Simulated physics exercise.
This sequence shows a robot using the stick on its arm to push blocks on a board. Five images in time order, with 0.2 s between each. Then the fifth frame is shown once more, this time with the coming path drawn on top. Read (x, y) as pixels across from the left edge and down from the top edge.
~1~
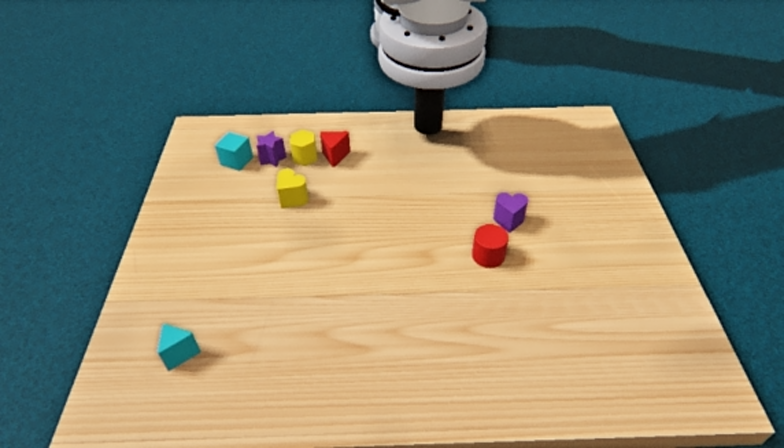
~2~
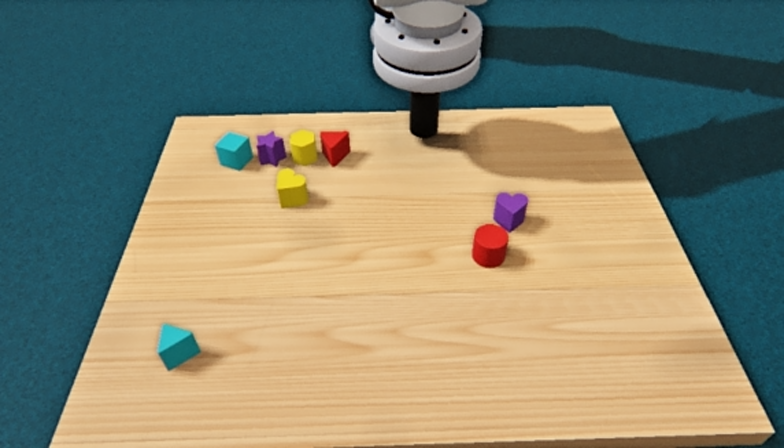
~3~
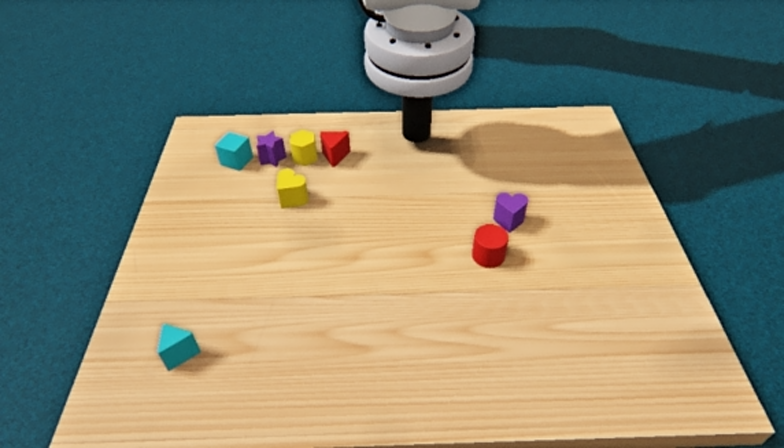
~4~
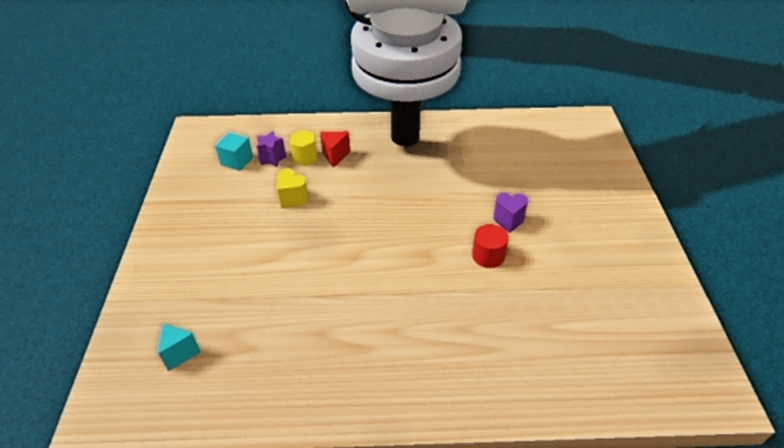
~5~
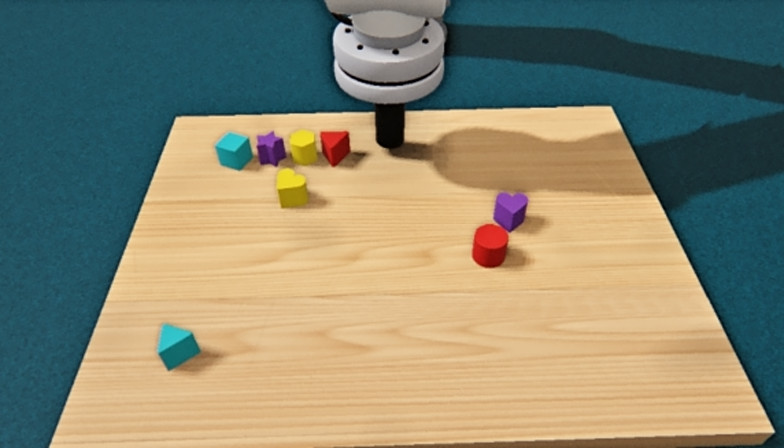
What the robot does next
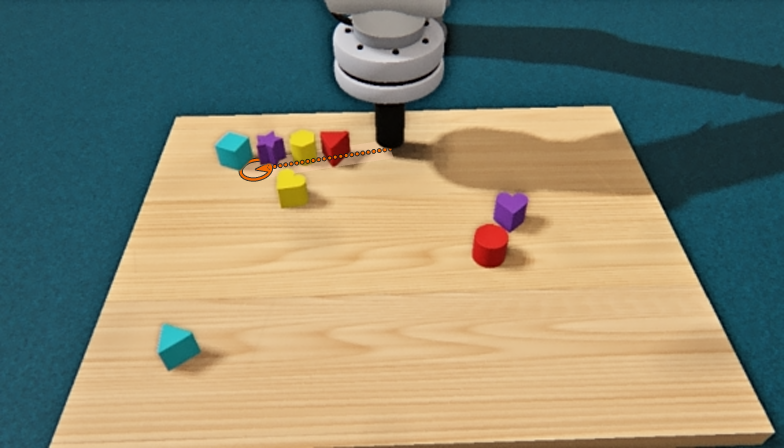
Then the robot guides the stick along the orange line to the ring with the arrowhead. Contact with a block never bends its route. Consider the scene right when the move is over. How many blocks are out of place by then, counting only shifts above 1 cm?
Count: Three or more.
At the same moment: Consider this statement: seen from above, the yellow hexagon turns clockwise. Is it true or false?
False - the claim does not hold.
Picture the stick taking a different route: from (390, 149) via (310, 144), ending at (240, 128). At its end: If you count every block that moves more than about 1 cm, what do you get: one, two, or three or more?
Expect three or more.
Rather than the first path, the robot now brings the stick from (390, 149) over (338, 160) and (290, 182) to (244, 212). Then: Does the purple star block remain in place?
No, that is not what happens.
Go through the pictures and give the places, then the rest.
In the first picture, stick tip at (428, 127); block tops, turquoise square block at (232, 141); purple star block at (268, 139); yellow heart-shaped block at (289, 179); yellow hexagon at (302, 138); red triangular block at (333, 136).
In the second picture, stick at (424, 130); blocks unchanged.
In the third picture, stick at (417, 134); blocks unchanged.
In the fourth picture, stick at (405, 138); blocks unchanged.
In the fifth picture, stick at (390, 140); turquoise square block at (232, 141); purple star block at (268, 139); yellow heart-shaped block at (289, 179); yellow hexagon at (302, 138); red triangular block at (333, 136).
Path on the board, from (390, 149) to (256, 169).
The first path, step by step. One third of the way, stick at (345, 147); purple star block at (265, 140); yellow hexagon at (294, 138), turned 30° anticlockwise; red triangular block at (318, 135).
Two thirds of the way, stick at (300, 153); turquoise square block at (223, 141); purple star block at (246, 145), turned 35° clockwise; yellow hexagon at (269, 143), turned 35° anticlockwise; red triangular block at (292, 128), turned 25° clockwise.
At the end, stick at (254, 161); turquoise square block at (182, 139), turned 20° clockwise; purple star block at (200, 147), turned 50° clockwise; yellow heart-shaped block in place; yellow hexagon at (223, 148), turned 20° anticlockwise; red triangular block at (290, 128), turned 40° clockwise.
